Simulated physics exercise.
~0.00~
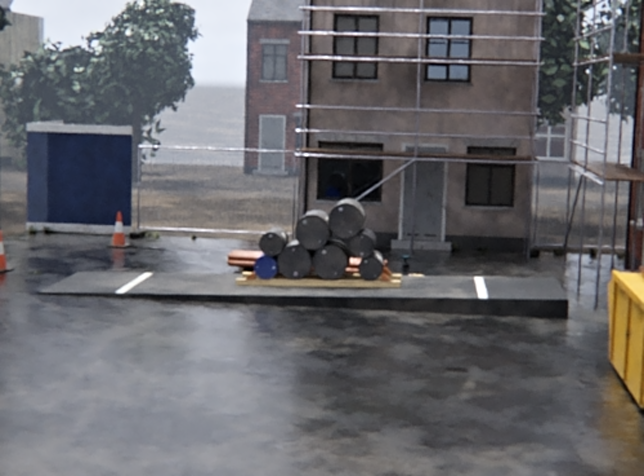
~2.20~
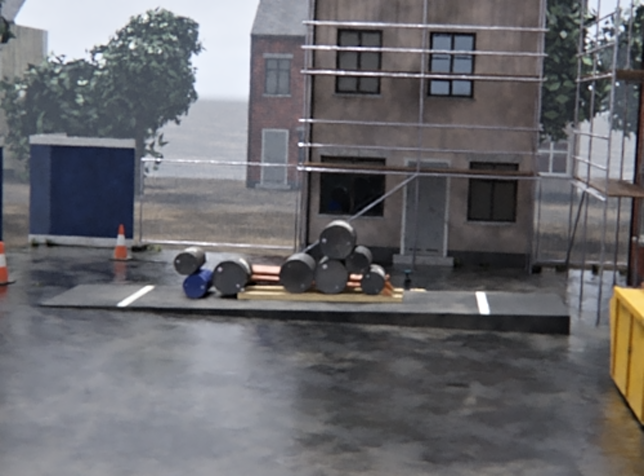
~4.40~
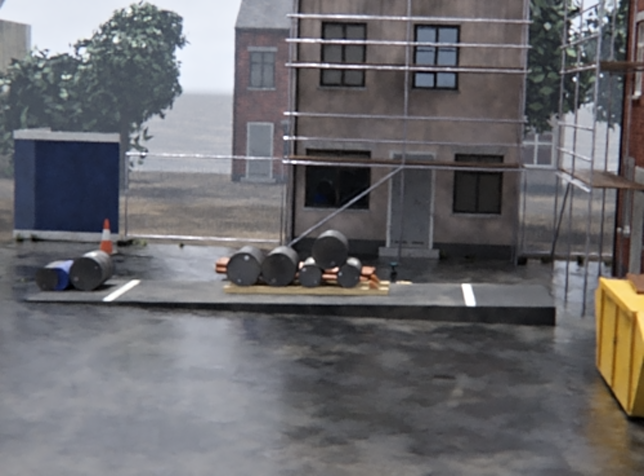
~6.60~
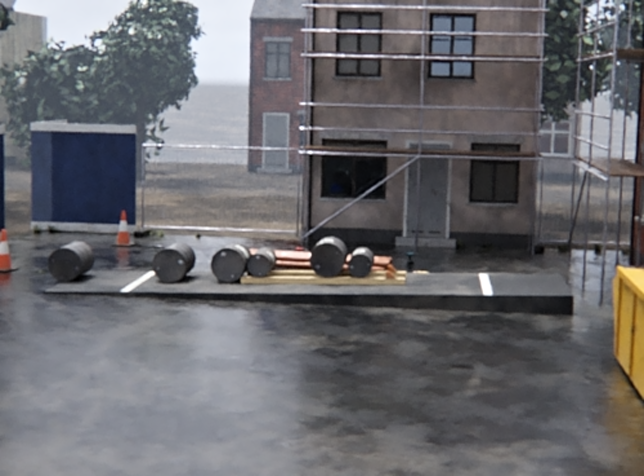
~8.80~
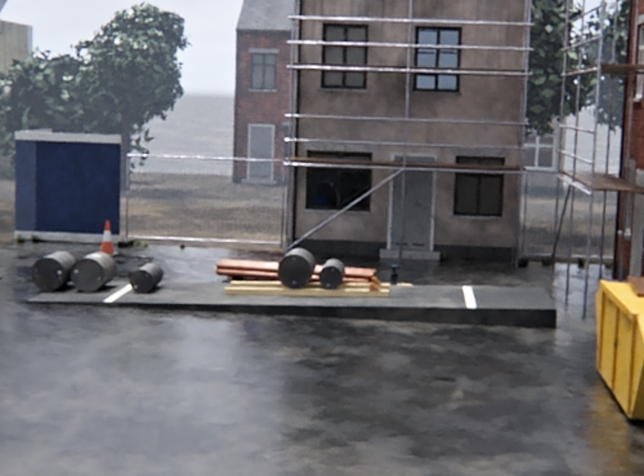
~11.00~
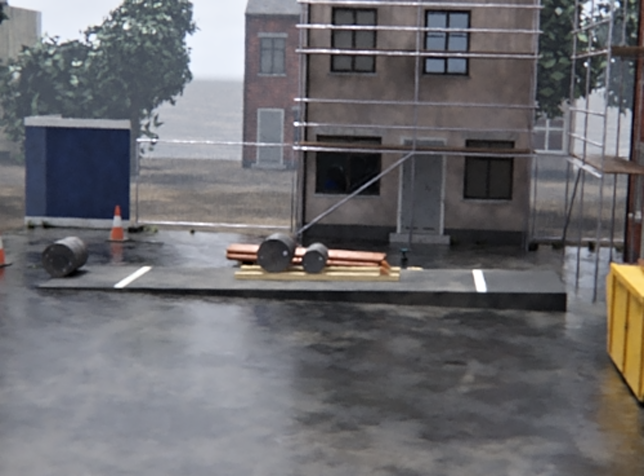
The footage shows a pile of dark drums and one blue drum on timber bearers before a scaffolded house. The pile collapses leftward, the blue drum rolling past the left white line and out of sight as others follow, leaving two drums on the bearers and one beyond the line.
